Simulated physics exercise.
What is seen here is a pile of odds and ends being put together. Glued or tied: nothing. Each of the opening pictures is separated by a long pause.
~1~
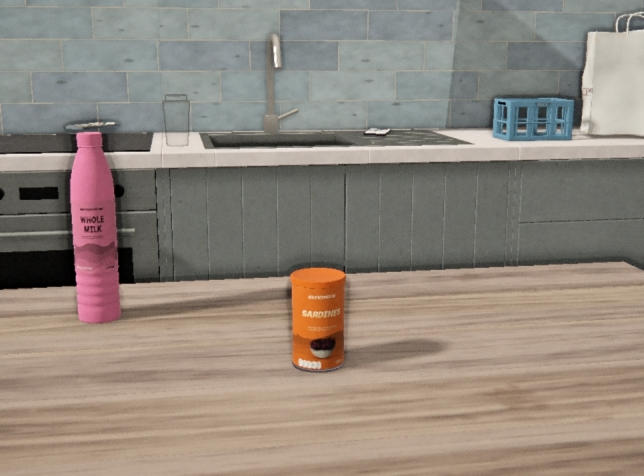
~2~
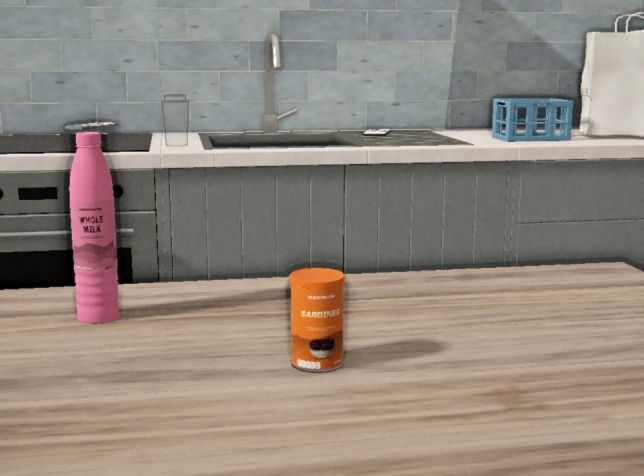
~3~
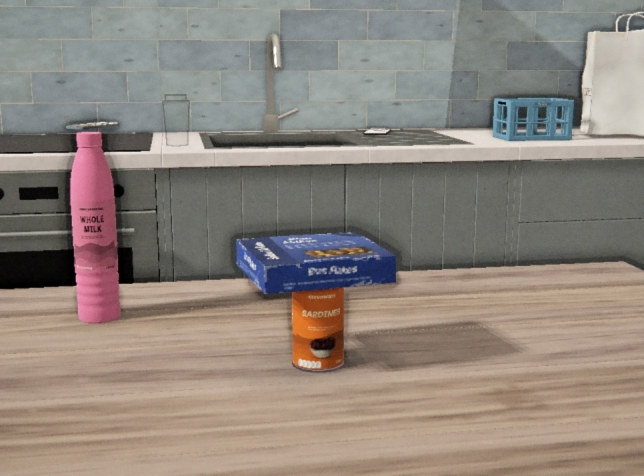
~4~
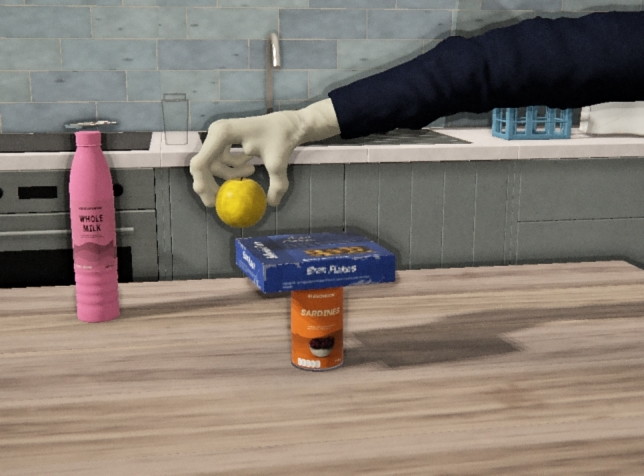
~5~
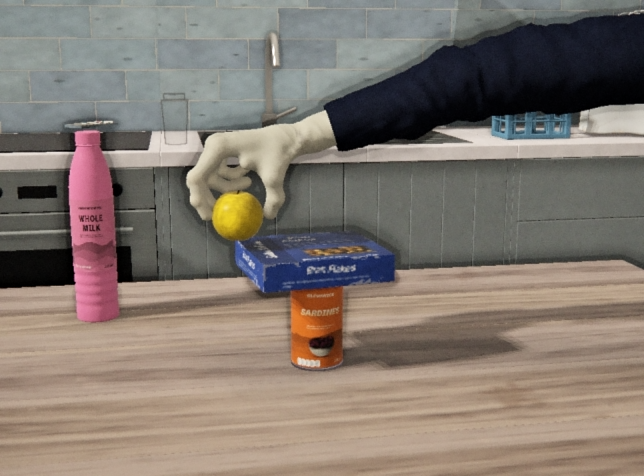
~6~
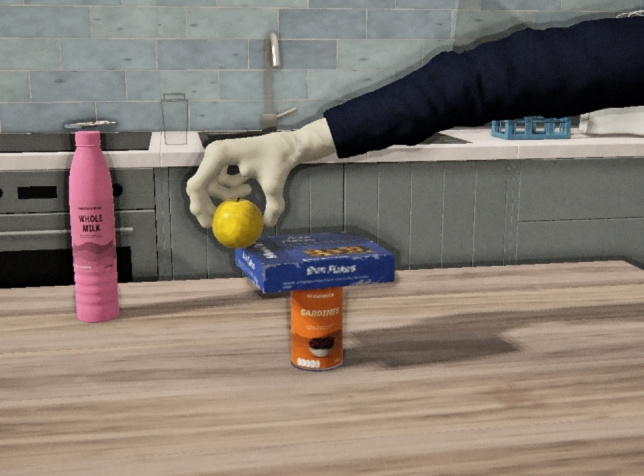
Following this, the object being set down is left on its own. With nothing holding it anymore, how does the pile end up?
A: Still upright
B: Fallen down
The answer is B.
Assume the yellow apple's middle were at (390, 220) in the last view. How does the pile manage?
Afterwards the pile tumbles over.
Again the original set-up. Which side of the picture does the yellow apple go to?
Leftward.
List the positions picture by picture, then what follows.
The last thing is not in view yet, in the first frame.
The last thing is not in view yet; pink bottle (94, 228), in the second frame.
The last thing is not in view yet; orange tin (318, 319), in the third frame.
Still above its spot; yellow apple (241, 203); blue packet (312, 259), in the fourth frame.
Still above its spot; yellow apple (237, 216); pink bottle (93, 226), in the fifth frame.
Set down, still held; yellow apple (238, 224); orange tin (317, 318), in the sixth frame.
Then, 0.30 s on from there, yellow apple now fallen.
Then, 0.40 s on from there, things are still on the move.
In the end, fallen, yellow apple; the other 3 unmoved. At the end, from the last picture's camera, yellow apple near (186, 349). The pile loses its balance.
